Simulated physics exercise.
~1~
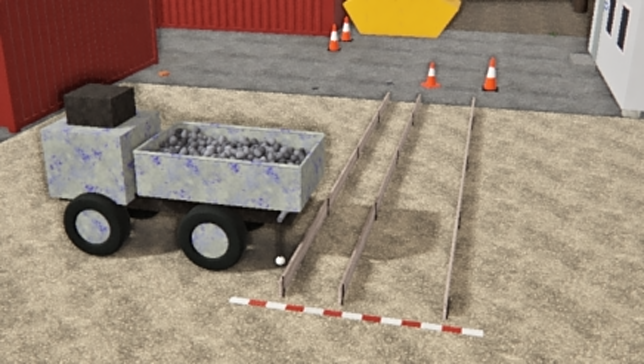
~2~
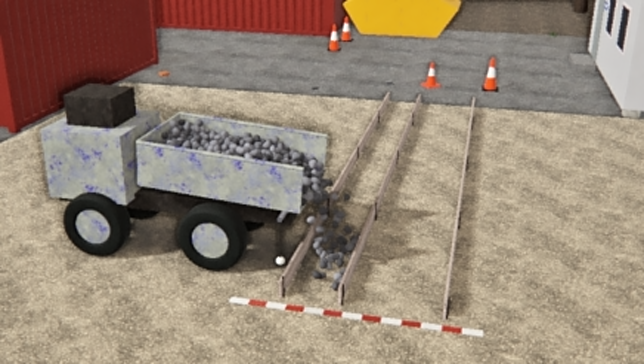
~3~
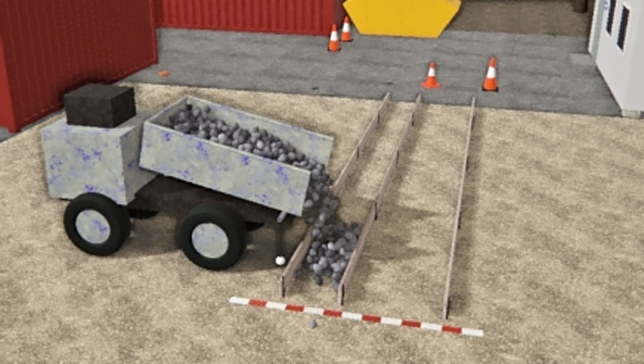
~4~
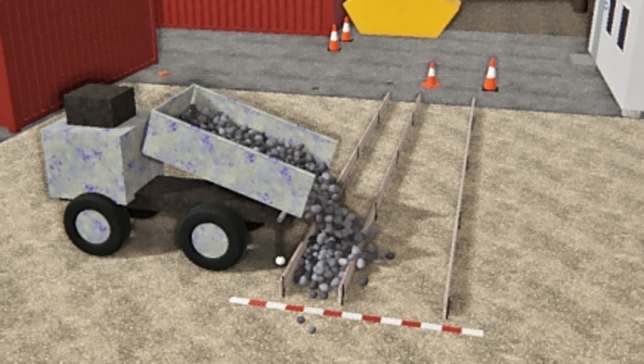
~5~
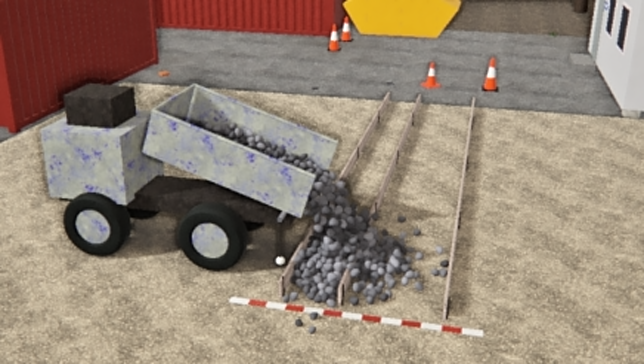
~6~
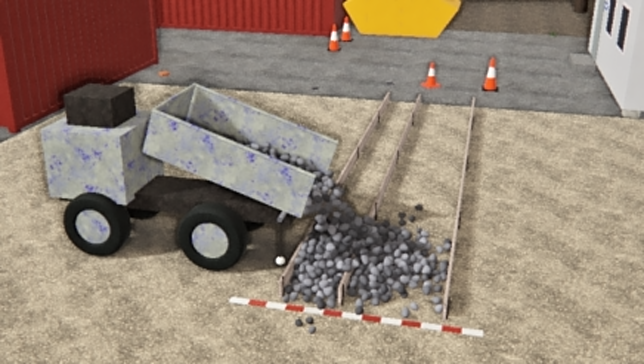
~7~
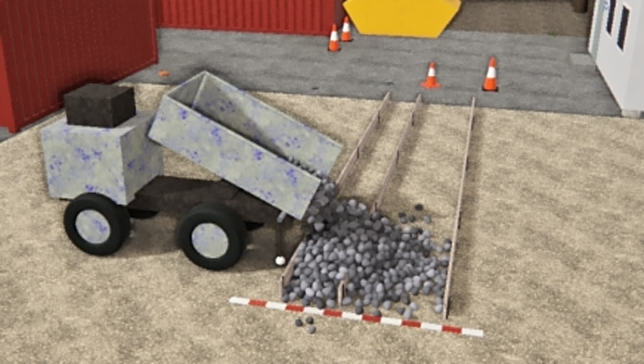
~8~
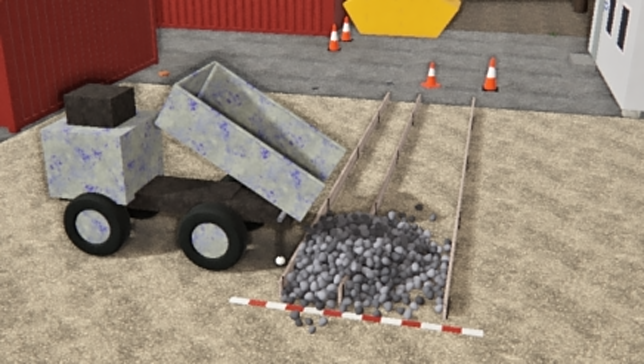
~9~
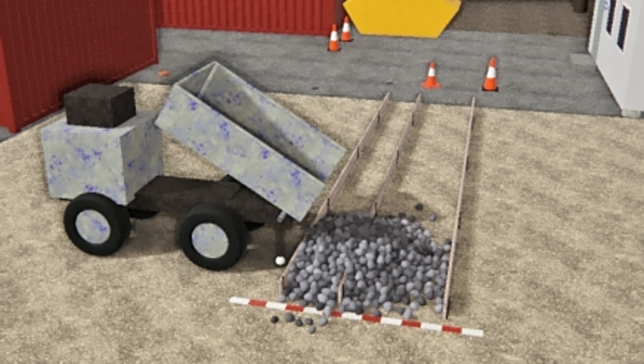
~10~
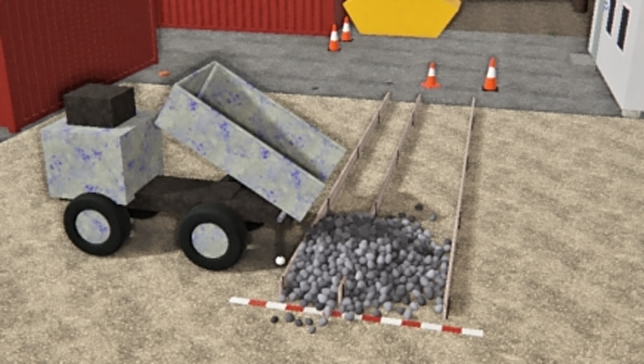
A truck tipped up its pale, speckled bed and poured round grey stones between the boards on its right, filling the nearer bay before they spilled over into the farther one. The bed ended up raised and empty, with the stones heaped across both bays.
